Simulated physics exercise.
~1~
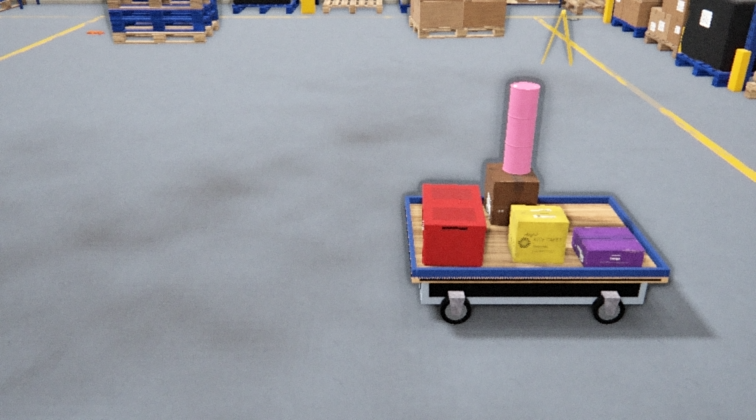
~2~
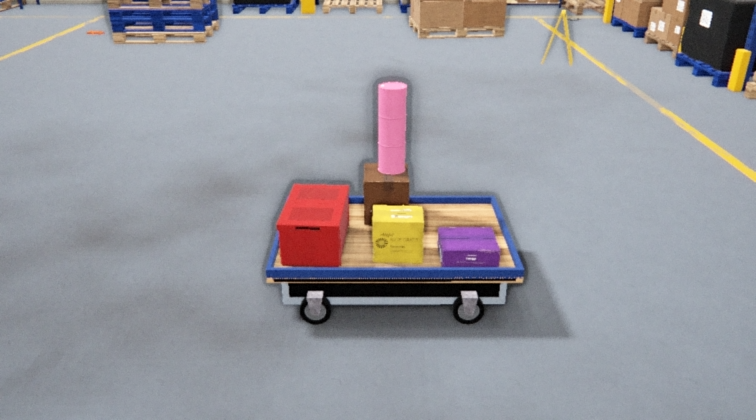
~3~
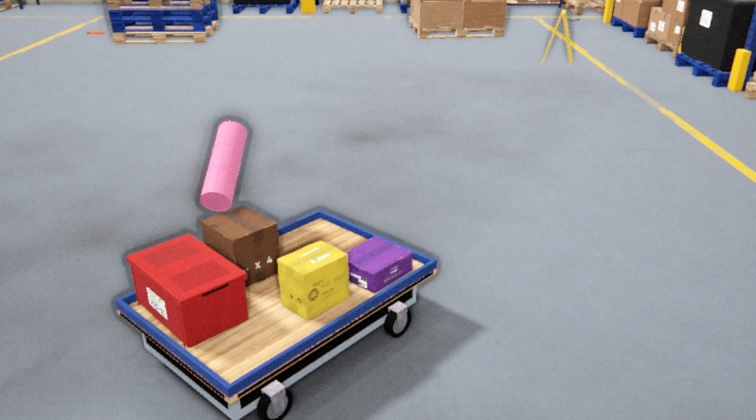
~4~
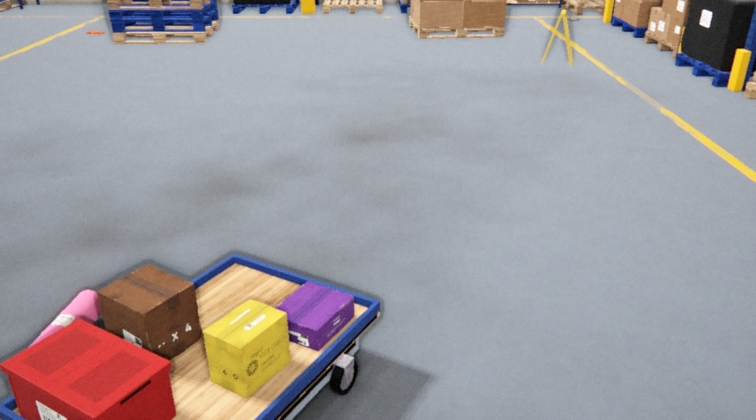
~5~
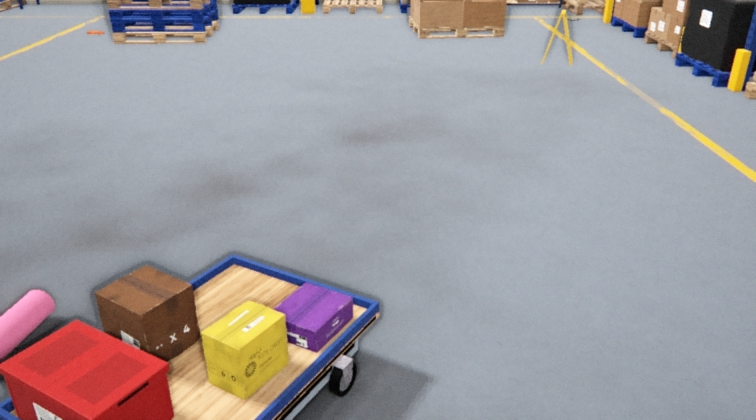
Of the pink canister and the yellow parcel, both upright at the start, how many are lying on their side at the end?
One of the two is lying on its side at the end, the pink canister. The yellow parcel is still upright on the cart.
Flat cart carrying boxes rolls left and curves toward the foreground, its pink canister toppling off the deck before the cart stops.
